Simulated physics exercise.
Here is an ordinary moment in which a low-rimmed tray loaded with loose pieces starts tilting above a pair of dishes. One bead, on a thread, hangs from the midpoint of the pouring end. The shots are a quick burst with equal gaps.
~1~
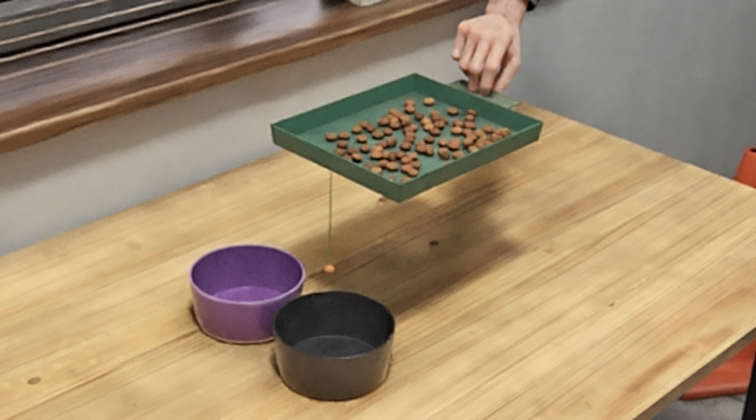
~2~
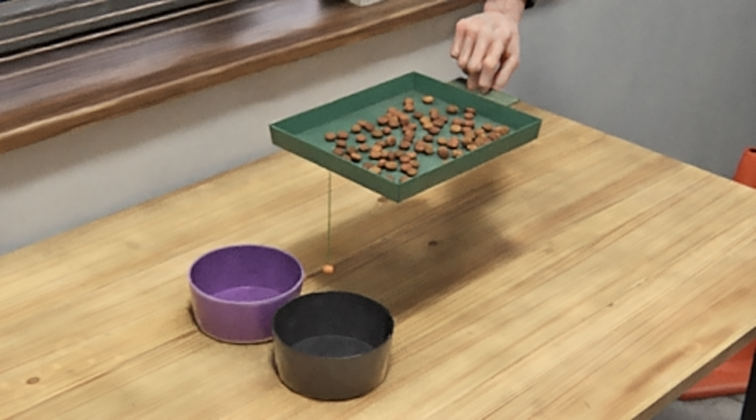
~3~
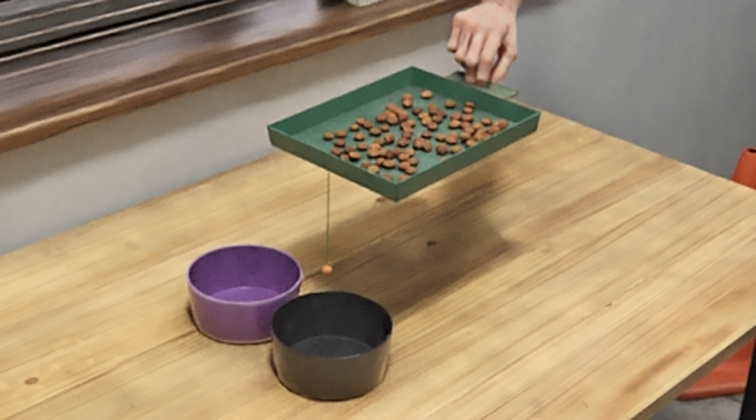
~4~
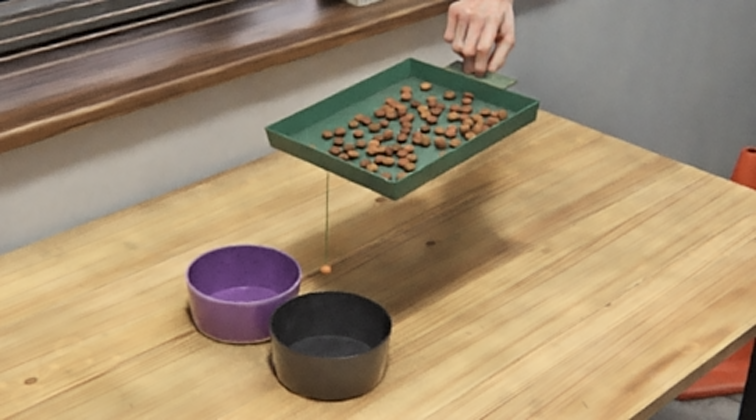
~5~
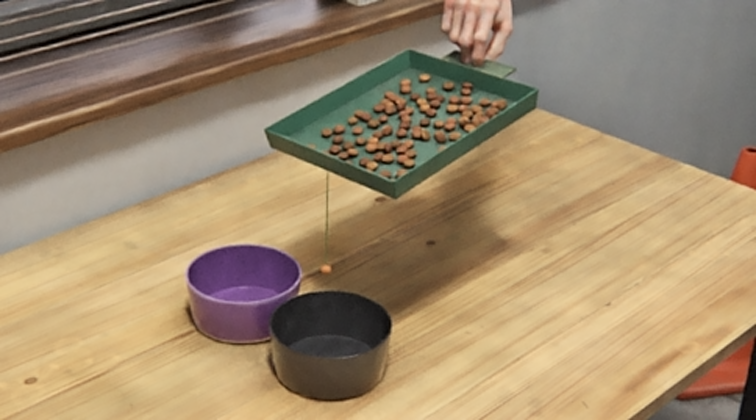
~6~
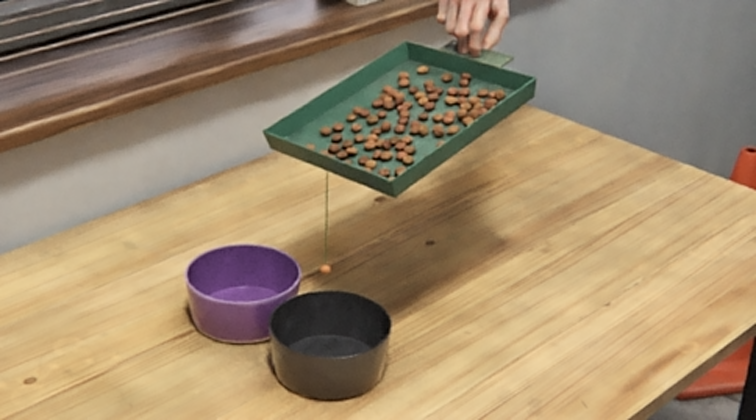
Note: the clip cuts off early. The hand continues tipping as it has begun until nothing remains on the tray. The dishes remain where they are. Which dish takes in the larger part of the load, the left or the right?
The left dish.
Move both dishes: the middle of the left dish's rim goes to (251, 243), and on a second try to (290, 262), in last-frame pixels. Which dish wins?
Case one: The dish at left. Case two: The dish at left.
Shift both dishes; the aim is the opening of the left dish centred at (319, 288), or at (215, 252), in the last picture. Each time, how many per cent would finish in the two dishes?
30 and 90 in a hundred, in turn.
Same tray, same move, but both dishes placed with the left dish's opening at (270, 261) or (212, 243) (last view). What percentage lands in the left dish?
About 80 per cent first, then about 30 per cent.
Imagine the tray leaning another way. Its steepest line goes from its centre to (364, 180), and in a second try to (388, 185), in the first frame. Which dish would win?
Results - the dish on the right side first, the dish on the right side second.
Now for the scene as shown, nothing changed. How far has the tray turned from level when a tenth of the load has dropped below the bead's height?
Near 95 degrees.
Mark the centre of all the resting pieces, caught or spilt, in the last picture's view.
Once it all stops, the middle lies near (239, 309).
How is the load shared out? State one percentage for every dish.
Roughly 90 in a hundred for the left dish, roughly 10 in a hundred for the right dish.
Shortly afterwards, tray tipped steeply; the whole lot on the tray.
Next, tray tipped right over; the bulk on the tray; a little in the left dish; only a few outside both; a little in the air.
Some moments later, tray tipped past a quarter turn; a little in the right dish; the bulk in the left dish; a little outside both.
In the end, tray tipped past a quarter turn; a little in the right dish; the bulk in the left dish; a little outside both.
